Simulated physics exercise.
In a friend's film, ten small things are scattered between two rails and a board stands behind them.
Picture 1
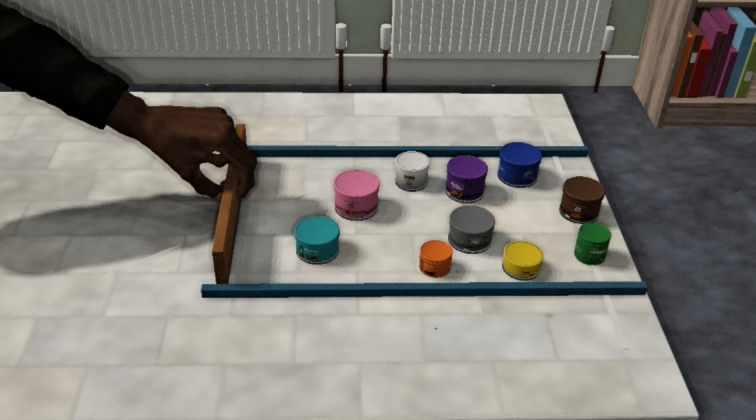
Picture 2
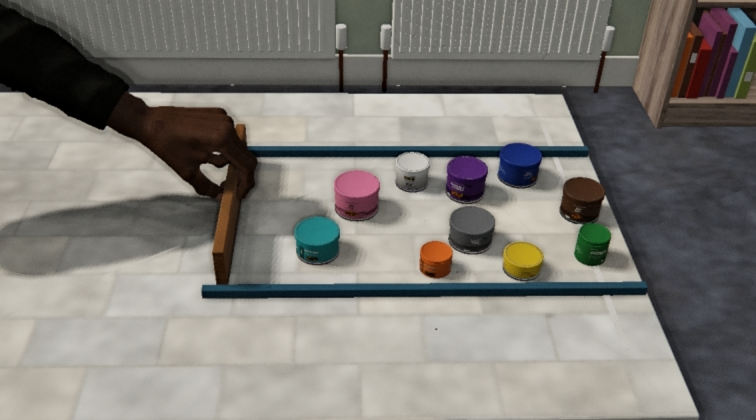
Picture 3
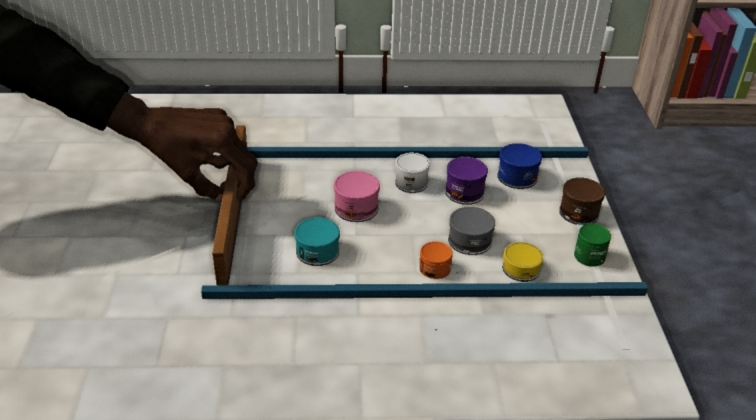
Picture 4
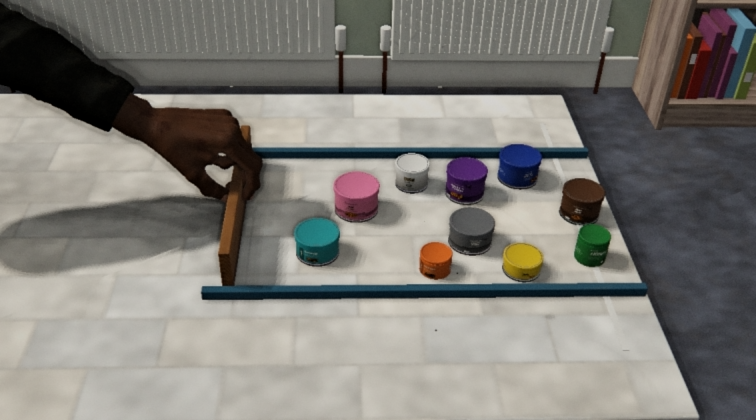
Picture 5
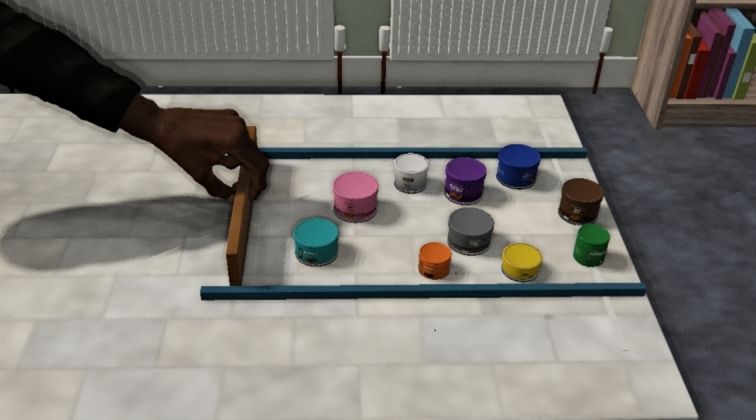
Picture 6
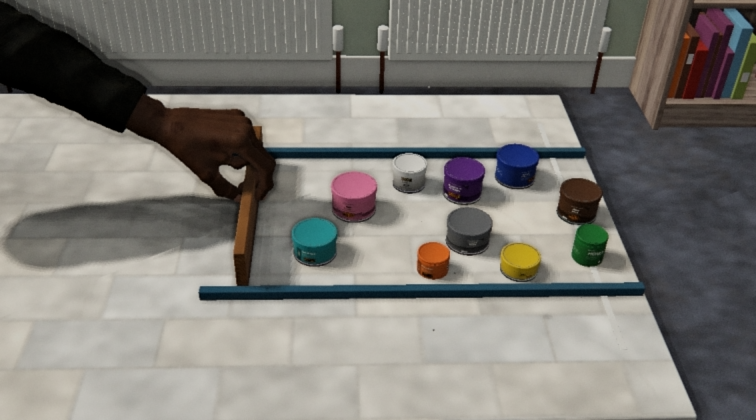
To begin with, a hand in a dark sleeve holds a wooden board upright at the left of ten colourful lidded tubs, scattered between two blue rails on a pale tiled surface. The board stays still at first, then the hand slides it slightly right, while the tubs keep their arrangement, untouched by it.
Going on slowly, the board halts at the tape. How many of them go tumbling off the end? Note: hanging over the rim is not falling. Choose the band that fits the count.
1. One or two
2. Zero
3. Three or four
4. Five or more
Five or more.
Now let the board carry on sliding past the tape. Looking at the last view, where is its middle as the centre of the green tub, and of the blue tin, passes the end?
The middle is at (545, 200) when it's the green tub, and at (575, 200) when it's the blue tin.
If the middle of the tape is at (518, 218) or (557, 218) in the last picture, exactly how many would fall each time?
Counts per try: 0 and 2.
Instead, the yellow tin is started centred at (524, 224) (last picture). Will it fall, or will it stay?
Placed like that, the yellow tin ends up falling.
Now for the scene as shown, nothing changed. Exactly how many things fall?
Count: 6.
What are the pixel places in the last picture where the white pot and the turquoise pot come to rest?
Reading them off: First (581, 178); then (611, 243).
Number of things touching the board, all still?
Contact count: 4.
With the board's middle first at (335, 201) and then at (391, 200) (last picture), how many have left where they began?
It comes to 2 for the first spot, 3 for the other.
Early on, none off yet; brown tin at rest near (579, 202); green tub at rest near (590, 246); blue tin at rest near (516, 167).
A while later, none off yet; brown tin at rest near (579, 202); green tub at rest near (590, 246); blue tin travelled about its own width near (539, 162).
Finally, the number that fall off is five or more; lost, grey tin, purple pot, yellow tin, blue tin, green tub and brown tin.
